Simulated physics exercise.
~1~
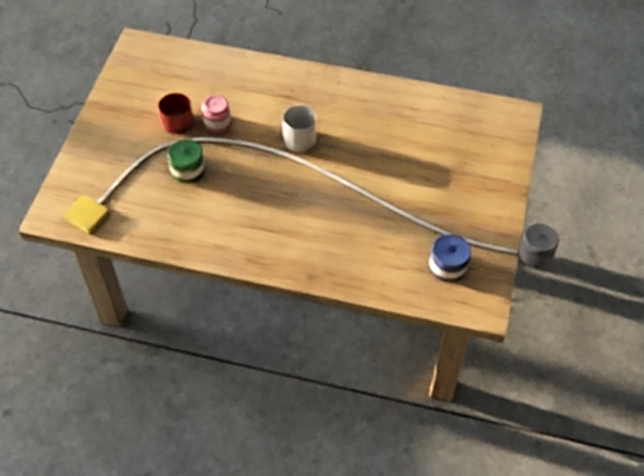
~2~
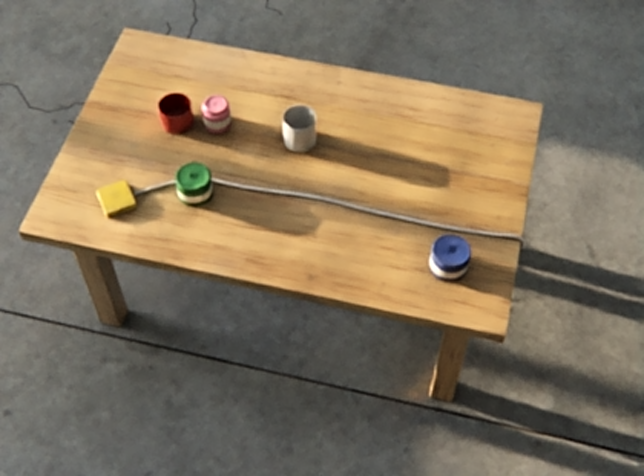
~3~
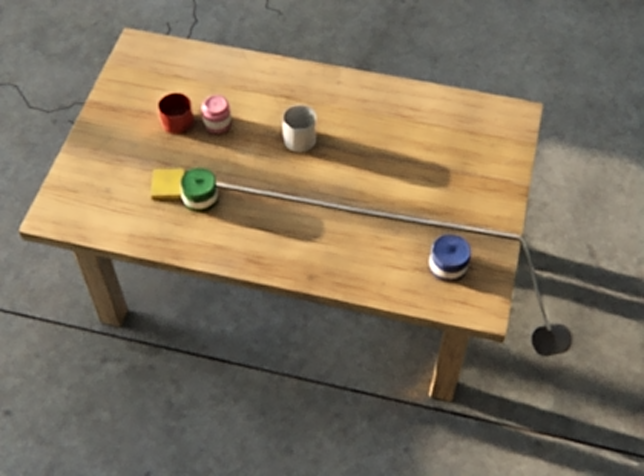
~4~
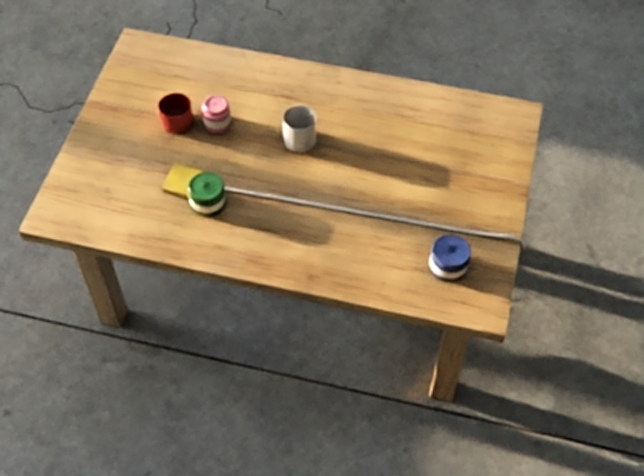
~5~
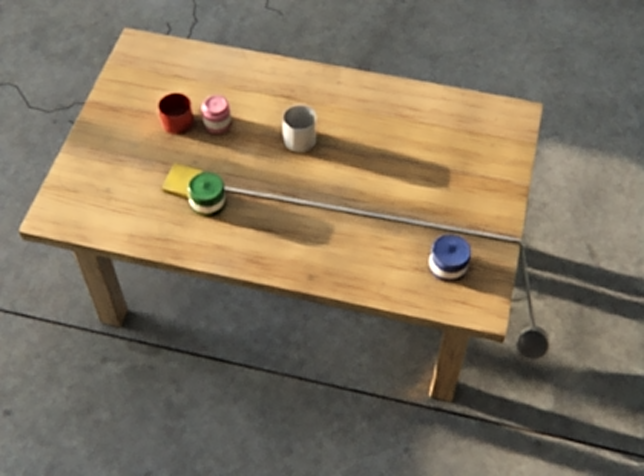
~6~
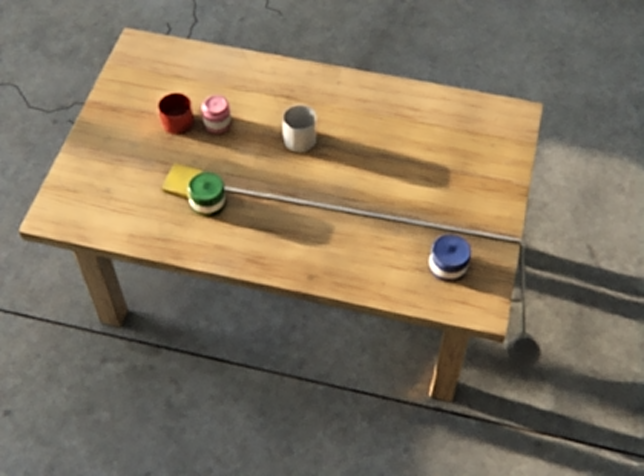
A grey object drops off the table, its cable dragging a yellow block against a green-lidded jar.
